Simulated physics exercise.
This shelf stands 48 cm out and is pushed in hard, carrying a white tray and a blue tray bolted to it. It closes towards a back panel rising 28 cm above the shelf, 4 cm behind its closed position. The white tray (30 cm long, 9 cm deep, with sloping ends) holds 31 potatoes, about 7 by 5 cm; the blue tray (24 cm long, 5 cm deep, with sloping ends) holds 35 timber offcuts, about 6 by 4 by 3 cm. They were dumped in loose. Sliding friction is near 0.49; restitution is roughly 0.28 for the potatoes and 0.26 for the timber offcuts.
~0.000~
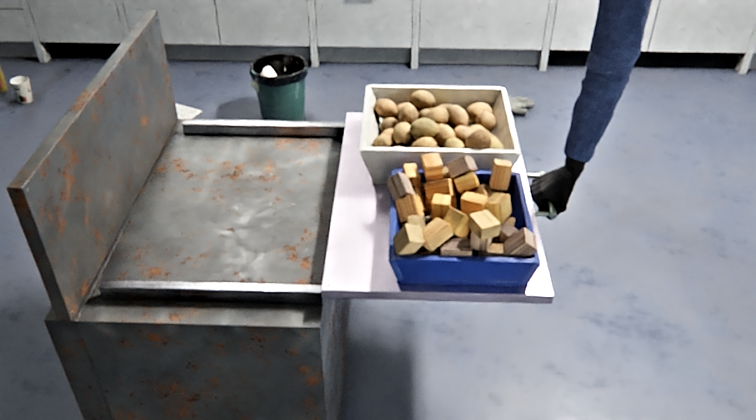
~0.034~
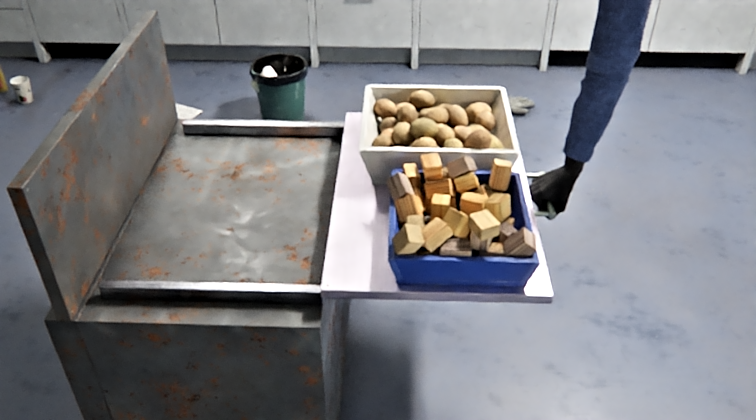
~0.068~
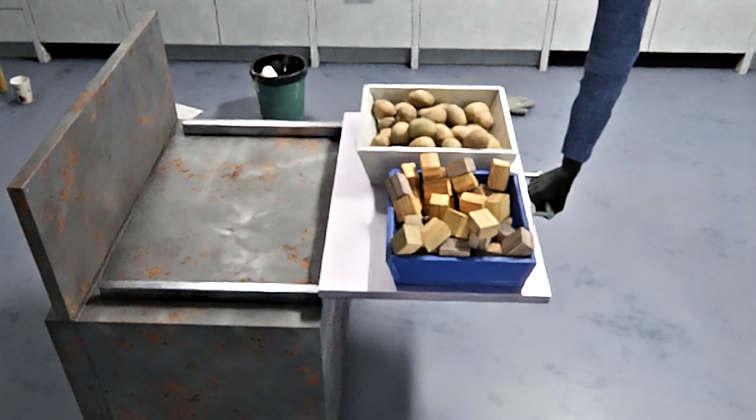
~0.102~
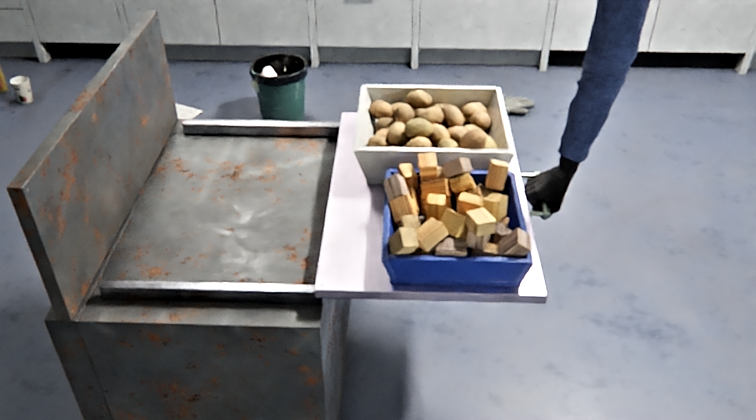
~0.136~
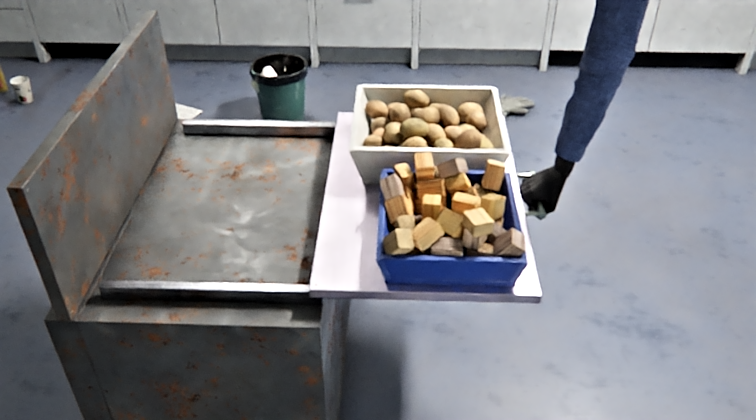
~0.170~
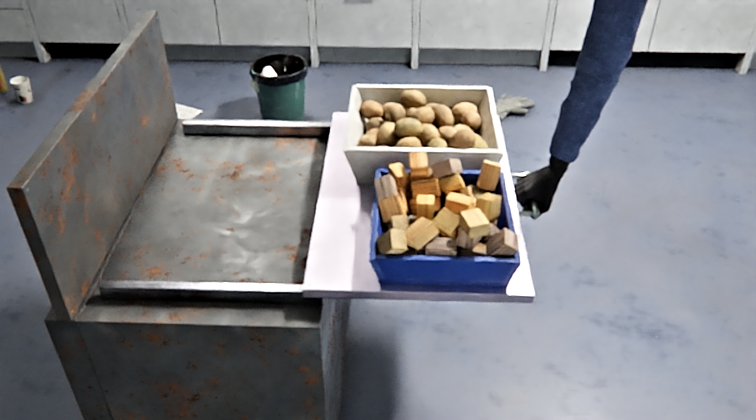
A gloved hand slowly pushes a shelf holding potatoes and wooden blocks slightly left.
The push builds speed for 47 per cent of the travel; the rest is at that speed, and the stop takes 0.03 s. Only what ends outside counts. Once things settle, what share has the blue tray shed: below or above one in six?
Out of the blue tray go less than a sixth of the timber offcuts.
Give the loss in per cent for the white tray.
About: White tray 0 per cent.
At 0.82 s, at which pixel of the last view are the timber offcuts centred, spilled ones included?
At about (232, 213).
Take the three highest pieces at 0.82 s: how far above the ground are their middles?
Some 80 cm up.
After 0.62 s, the runners reach their end.
After 0.70 s, the white tray has all 31 and the blue tray has all 35.
After 0.82 s, the white tray has all 31 and the blue tray has all 35.
After 1.04 s, the white tray has all 31 and the blue tray has all 35.
Outcome (at 1.47 s), the white tray has all 31 and the blue tray is down by 1 of 35. Asked share, 1 of 35, 3 per cent.
